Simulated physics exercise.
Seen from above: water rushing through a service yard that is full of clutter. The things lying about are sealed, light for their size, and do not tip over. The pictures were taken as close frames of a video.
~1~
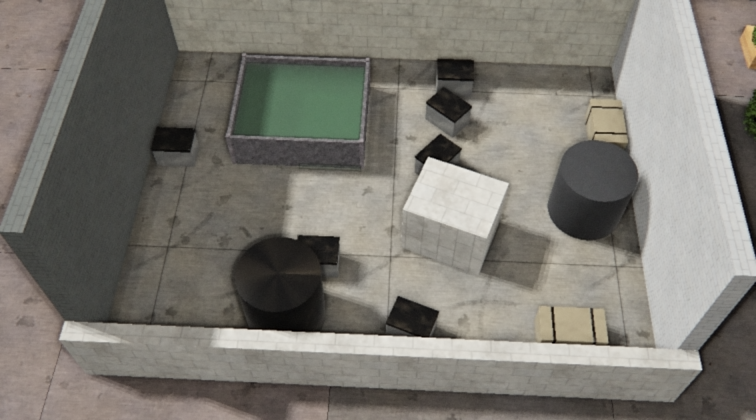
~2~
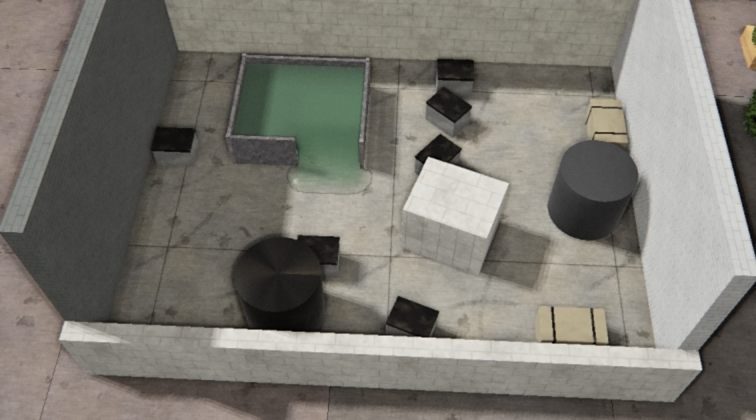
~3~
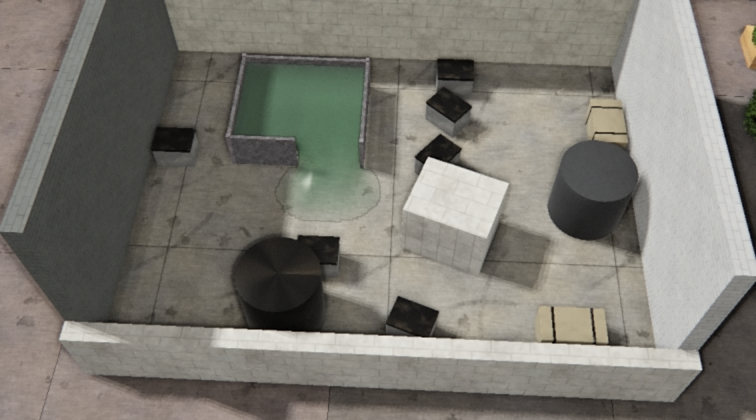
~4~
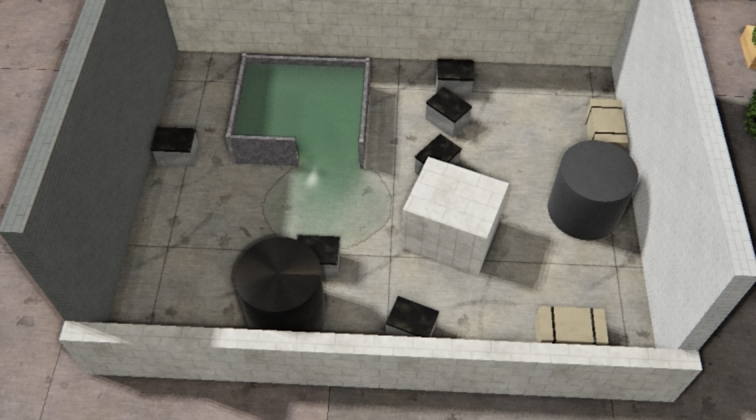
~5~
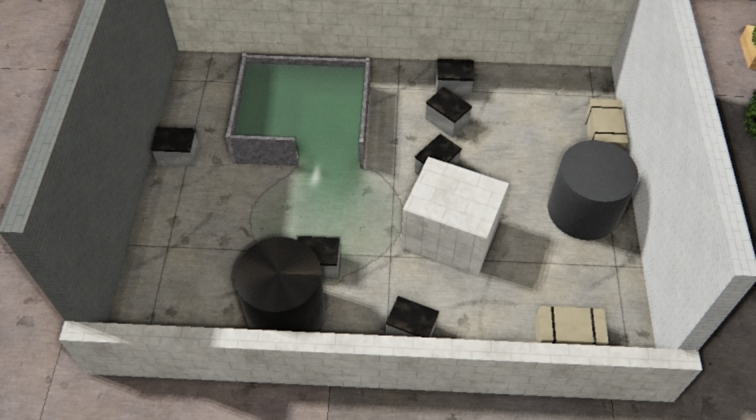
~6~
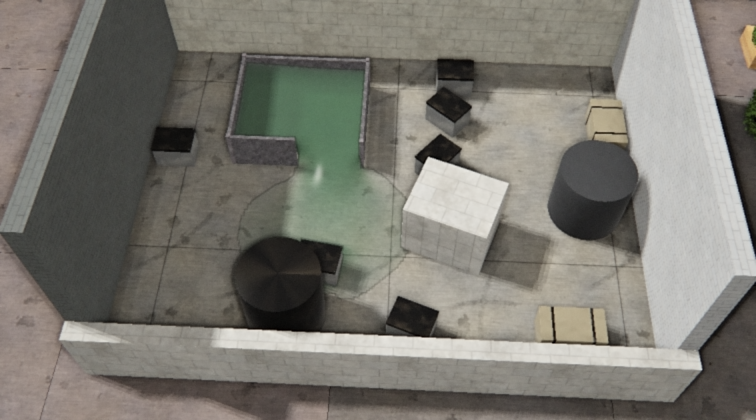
Green water pours from a gap in the tank, spreads outward, and slightly nudges a box.
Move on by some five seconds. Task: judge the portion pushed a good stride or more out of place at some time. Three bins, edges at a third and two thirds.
Bin: One third to two thirds.
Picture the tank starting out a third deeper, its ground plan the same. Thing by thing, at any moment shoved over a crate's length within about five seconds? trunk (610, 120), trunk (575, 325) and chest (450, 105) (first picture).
The first stayed below the mark, the next passed the mark, and the last stayed below the mark.
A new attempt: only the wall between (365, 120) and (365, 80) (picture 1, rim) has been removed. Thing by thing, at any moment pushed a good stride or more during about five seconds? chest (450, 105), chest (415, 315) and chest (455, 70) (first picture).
Result per item - displaced that far / short of that distance / displaced that far.
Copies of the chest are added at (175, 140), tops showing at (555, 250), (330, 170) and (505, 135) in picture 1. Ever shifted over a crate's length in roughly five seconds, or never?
Taking them one at a time: Remains close, then gets driven off, then remains close.
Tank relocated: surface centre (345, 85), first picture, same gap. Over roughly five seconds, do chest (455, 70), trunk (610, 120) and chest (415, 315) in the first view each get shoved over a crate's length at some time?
Taking them in order, fell short, fell short, went past that.
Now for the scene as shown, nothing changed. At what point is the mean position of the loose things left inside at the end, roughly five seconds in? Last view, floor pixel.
The remaining things centre around (465, 189).
A moment on, 0 of 8 are well off their spots; 0 afloat.
Next, 2 of 8 are well off their spots; 1 afloat.
Later, 3 of 8 are well off their spots; 1 afloat.
In the end, 3 of 8 are well off their spots, and 3 have been at some point; 0 afloat.
